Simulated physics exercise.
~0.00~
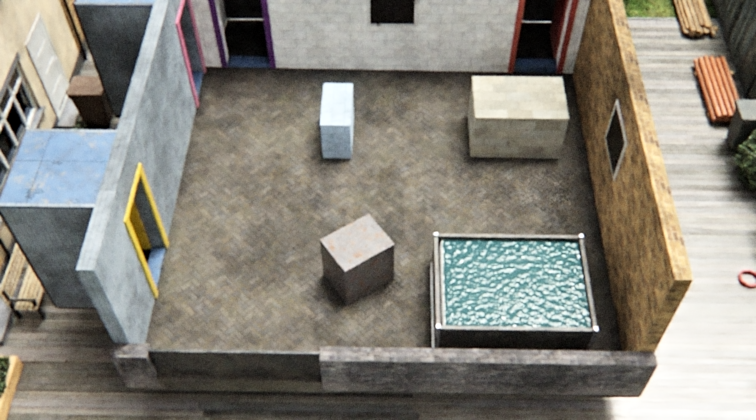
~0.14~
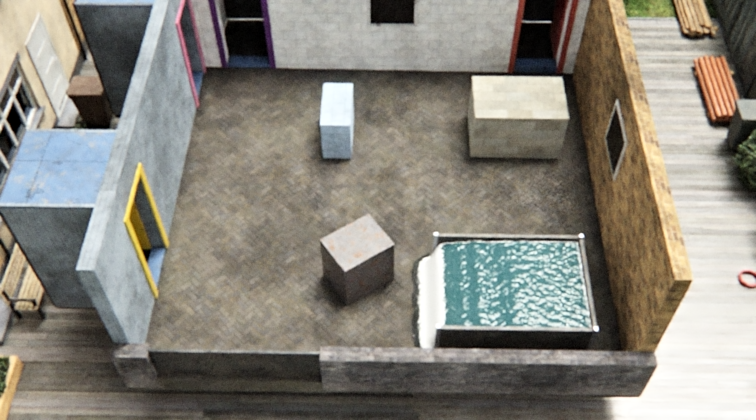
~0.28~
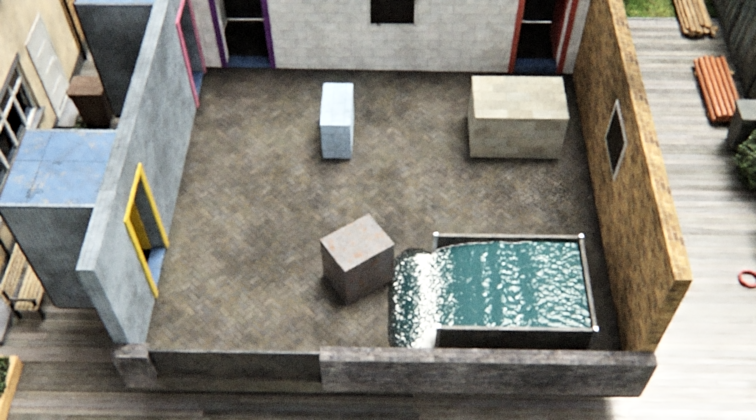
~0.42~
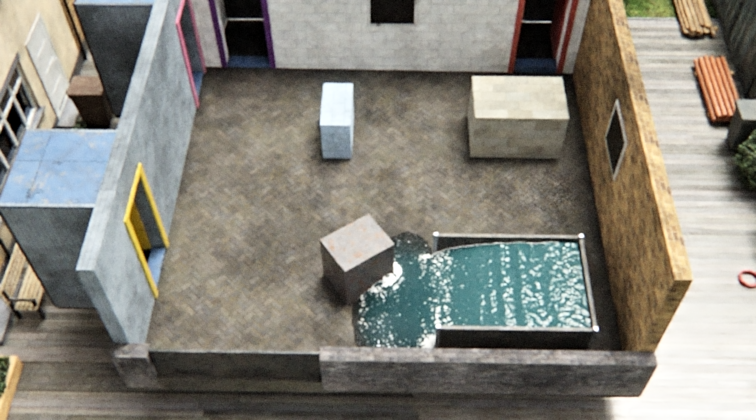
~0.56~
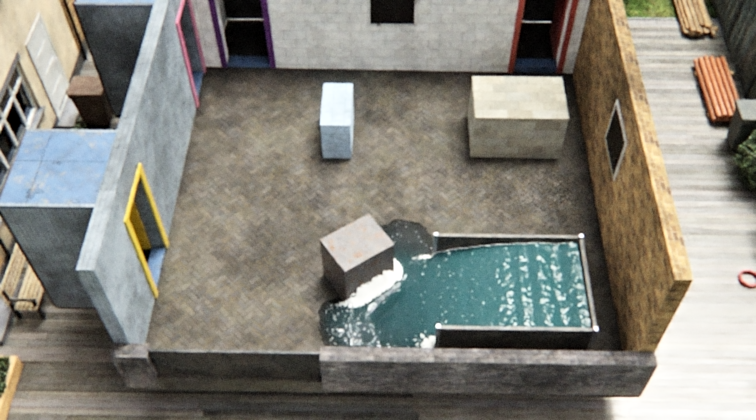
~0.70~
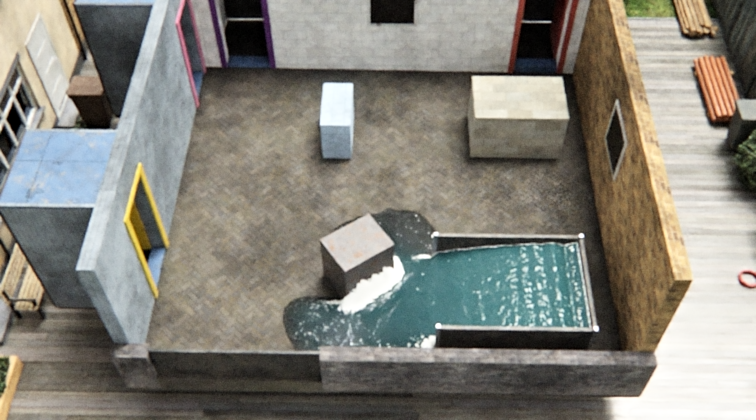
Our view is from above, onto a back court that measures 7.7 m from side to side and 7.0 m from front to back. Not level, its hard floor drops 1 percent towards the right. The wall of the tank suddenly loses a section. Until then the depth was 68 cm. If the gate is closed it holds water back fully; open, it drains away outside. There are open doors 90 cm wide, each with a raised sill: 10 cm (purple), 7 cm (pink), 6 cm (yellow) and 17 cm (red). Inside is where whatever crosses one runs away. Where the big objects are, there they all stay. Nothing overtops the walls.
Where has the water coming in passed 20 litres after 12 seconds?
In the end at the purple door the limit will be crossed; at the pink door the limit will be crossed; at the yellow door the limit will be crossed; at the red door the limit will not be crossed.
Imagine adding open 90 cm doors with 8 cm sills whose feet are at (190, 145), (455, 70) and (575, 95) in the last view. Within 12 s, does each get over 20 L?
Taking them in order, the first gets too little, the second too little and the third enough.
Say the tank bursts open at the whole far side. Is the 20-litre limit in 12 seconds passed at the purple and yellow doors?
So purple ends up short of it and yellow ends up short of it.
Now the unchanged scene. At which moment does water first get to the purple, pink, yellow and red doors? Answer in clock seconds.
Purple: 4.0 s; pink: 3.8 s; yellow: 1.8 s; red: 4.5 s.
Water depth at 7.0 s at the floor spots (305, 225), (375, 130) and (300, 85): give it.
Taking the spots in order: 3 cm, 3 cm, 11 cm.
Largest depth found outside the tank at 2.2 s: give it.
Around 40 centimetres.
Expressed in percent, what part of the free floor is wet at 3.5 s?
Near 60 per cent is wet.
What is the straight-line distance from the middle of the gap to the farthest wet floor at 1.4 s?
I'd put it close to 4.8 m.
After 1.4 s water covers 20 % of the floor and is deepest (44 cm) near (392, 283); purple door not reached, pink door not reached, yellow door not reached, red door not reached.
After 2.2 s water covers 35 % of the floor and is deepest (40 cm) near (142, 364); purple door not reached, pink door not reached, yellow door 7 cm at the sill, 0 L in, red door not reached.
After 3.5 s water covers 60 % of the floor and is deepest (27 cm) near (142, 364); purple door not reached, pink door not reached, yellow door 17 cm at the sill, 44 L in, red door not reached.
After 7.0 s water covers 85 % of the floor and is deepest (14 cm) near (274, 71); purple door 14 cm at the sill, 61 L in, pink door 11 cm at the sill, 23 L in, yellow door 7 cm at the sill, 102 L in, red door 3 cm at the sill, 0 L in.
After 12.0 s water covers 100 % of the floor and is deepest (14 cm) near (567, 76); purple door 5 cm at the sill, 68 L in, pink door 4 cm at the sill, 36 L in, yellow door 1 cm at the sill, 103 L in, red door 12 cm at the sill, 0 L in.
